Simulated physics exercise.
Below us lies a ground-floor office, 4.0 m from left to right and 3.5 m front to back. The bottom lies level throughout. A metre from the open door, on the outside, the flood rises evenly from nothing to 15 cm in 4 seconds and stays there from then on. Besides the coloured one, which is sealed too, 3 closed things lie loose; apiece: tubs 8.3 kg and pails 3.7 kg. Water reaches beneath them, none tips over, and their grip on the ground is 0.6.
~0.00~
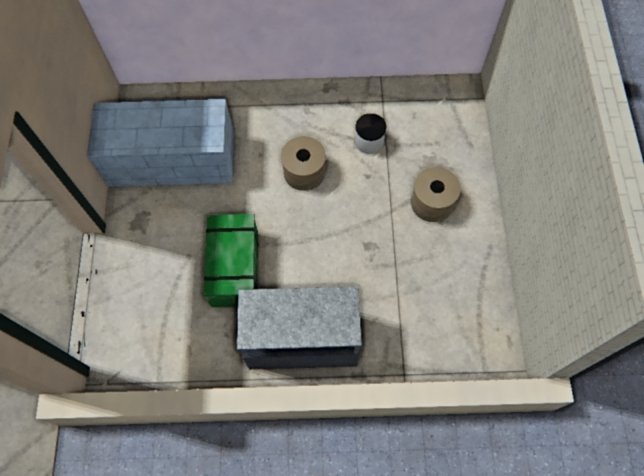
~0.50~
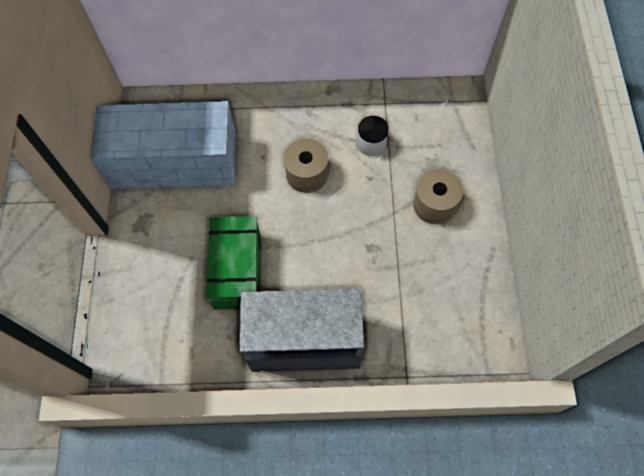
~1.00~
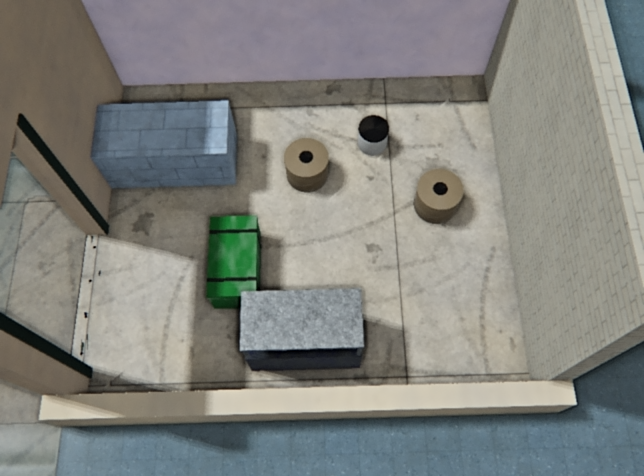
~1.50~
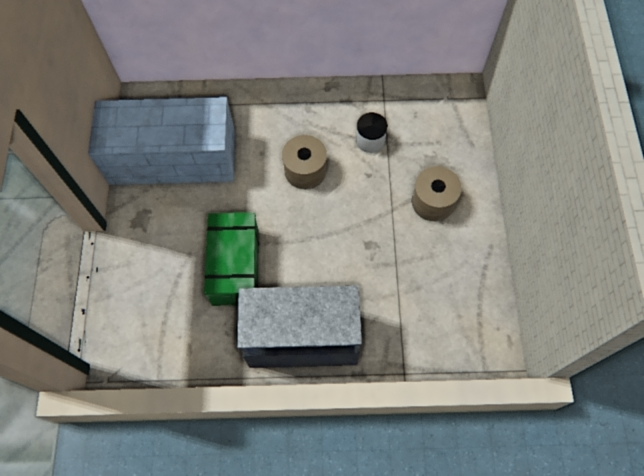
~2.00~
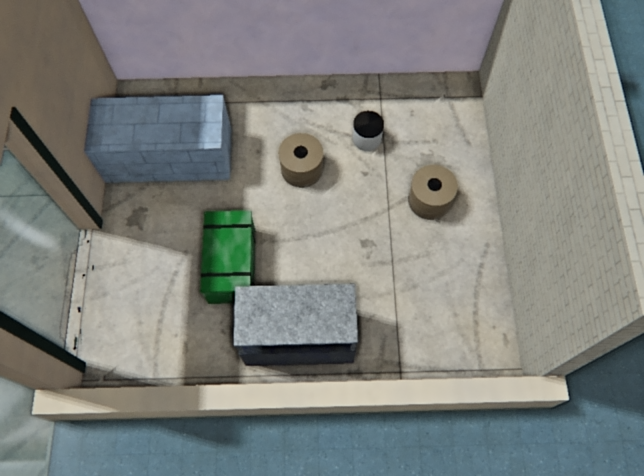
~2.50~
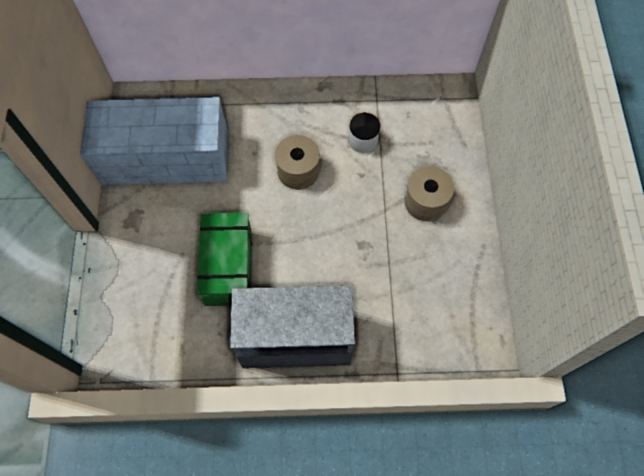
At first, a room seen from above holds a green trunk, a blue-grey block, a grey block and a few round containers on a dry, pale floor. Water then spreads over the ground outside and past the open doorway at left, finally edging just inside, while the objects stay put.
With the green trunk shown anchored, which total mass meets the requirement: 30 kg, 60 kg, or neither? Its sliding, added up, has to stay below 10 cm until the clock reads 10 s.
Heavier choice only.
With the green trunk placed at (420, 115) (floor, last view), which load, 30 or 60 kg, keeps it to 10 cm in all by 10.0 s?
So both weights work.
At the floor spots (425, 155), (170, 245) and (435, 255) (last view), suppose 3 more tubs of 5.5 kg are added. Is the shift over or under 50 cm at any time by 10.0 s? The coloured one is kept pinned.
Below the mark, above the mark, below the mark.
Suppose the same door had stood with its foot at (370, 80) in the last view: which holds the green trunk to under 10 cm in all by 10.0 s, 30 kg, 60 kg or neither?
Note: The lighter mass keeps it.
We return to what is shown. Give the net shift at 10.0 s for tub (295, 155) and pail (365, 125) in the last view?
They sit 10 cm and 0 cm away, in the order given.
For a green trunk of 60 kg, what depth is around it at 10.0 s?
Depth: Approx. 8 cm.
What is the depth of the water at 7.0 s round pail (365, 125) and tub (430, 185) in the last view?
About 0 and 1 cm.
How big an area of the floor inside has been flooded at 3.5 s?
Wet: Near 1.5 m2.
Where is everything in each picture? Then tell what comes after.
The first picture shows the green trunk at (230, 254), on the bottom; water covers 0.0 m2; 0 of 4 have shifted.
The second picture shows the green trunk at (232, 256), on the bottom; 0.0 m2 under water; 0 of 4 have shifted.
The third picture shows the green trunk at (232, 255) rests on the ground; water covers 0.0 m2; 0 of 4 have shifted.
The fourth picture shows the green trunk at (230, 252) rests on the ground; water covers 0.0 m2; 0 of 4 have shifted.
The fifth picture shows the green trunk at (227, 250), on the bottom; 0.0 m2 under water; 0 of 4 have shifted.
The sixth picture shows the green trunk at (223, 252) rests on the ground; 0.2 m2 under water; 0 of 4 have shifted.
After 3.5 s the green trunk would be 0 cm from its start with 30 kg and 0 cm from its start with 60 kg; 1 cm of water round it then.
After 4.5 s the green trunk would be 0 cm from its start with 30 kg and 0 cm from its start with 60 kg; 5 cm of water round it then.
After 7.0 s the green trunk would be 43 cm from its start with 30 kg and 0 cm from its start with 60 kg; 7 cm of water round it then.
After 10.0 s the green trunk would be 104 cm from its start with 30 kg and 0 cm from its start with 60 kg; 8 cm of water round it then.
